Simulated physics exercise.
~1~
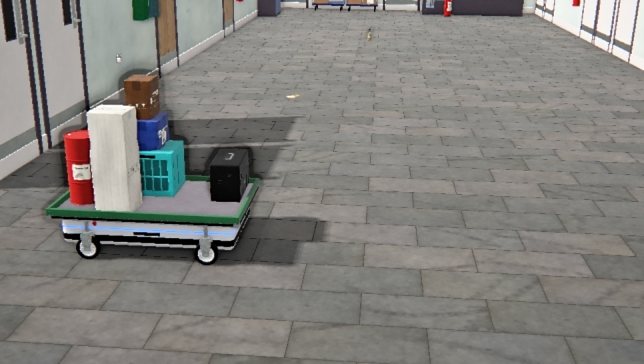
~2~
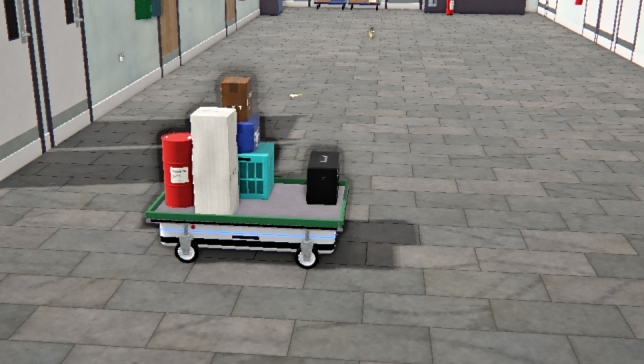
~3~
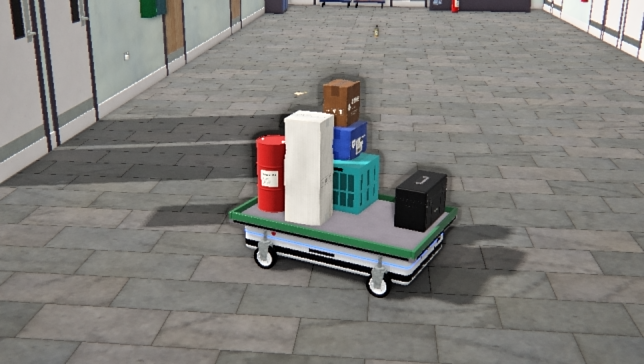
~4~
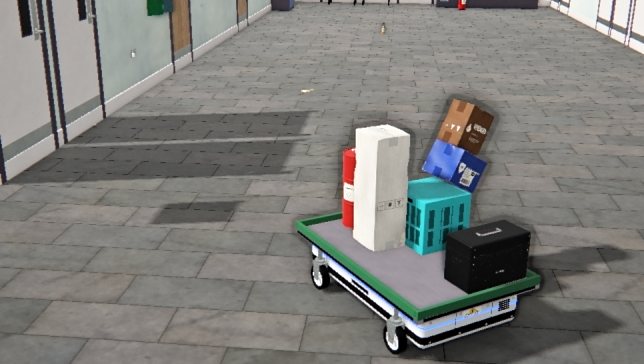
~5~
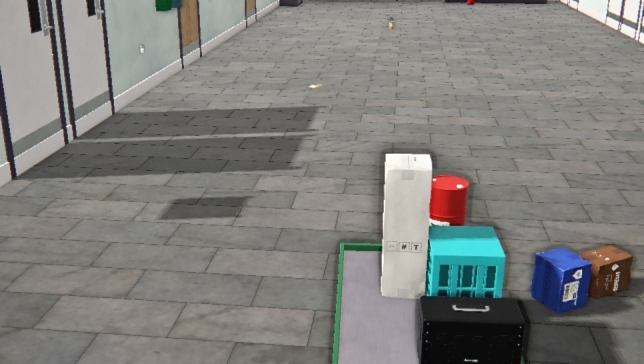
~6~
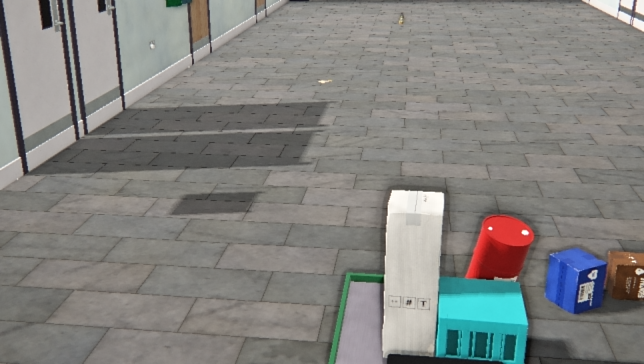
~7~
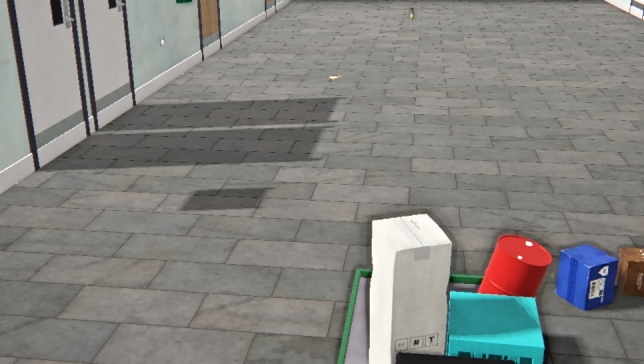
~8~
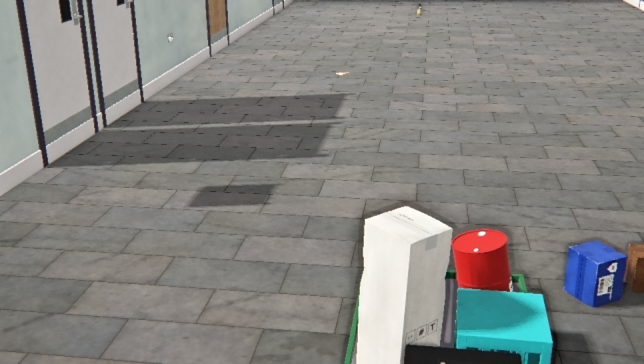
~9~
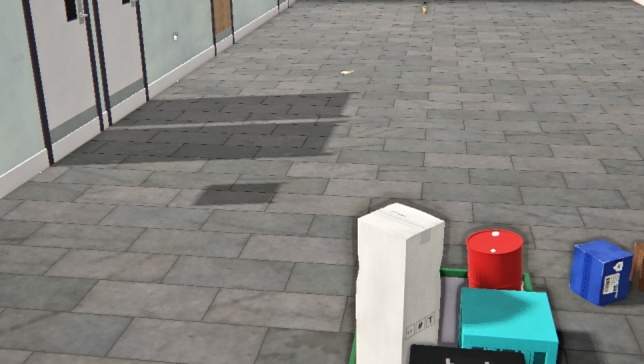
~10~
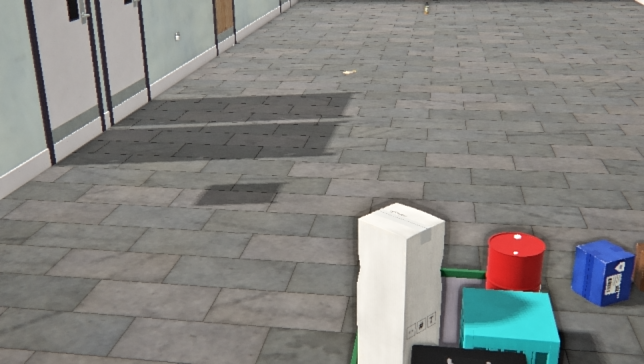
A green-edged flat cart loaded with a red canister, a tall white box, a turquoise crate, a black toolbox and a brown box stacked on a blue parcel rolls rightward along a grey-tiled corridor, seen from above. It swings round toward the viewer, and the brown box and blue parcel lean together, then tumble off onto the floor at the right. As the cart reaches the bottom edge, the red canister tilts and rocks before settling upright. The white box stays standing beside the crate and toolbox, while the two fallen boxes lie on the tiles at the right.
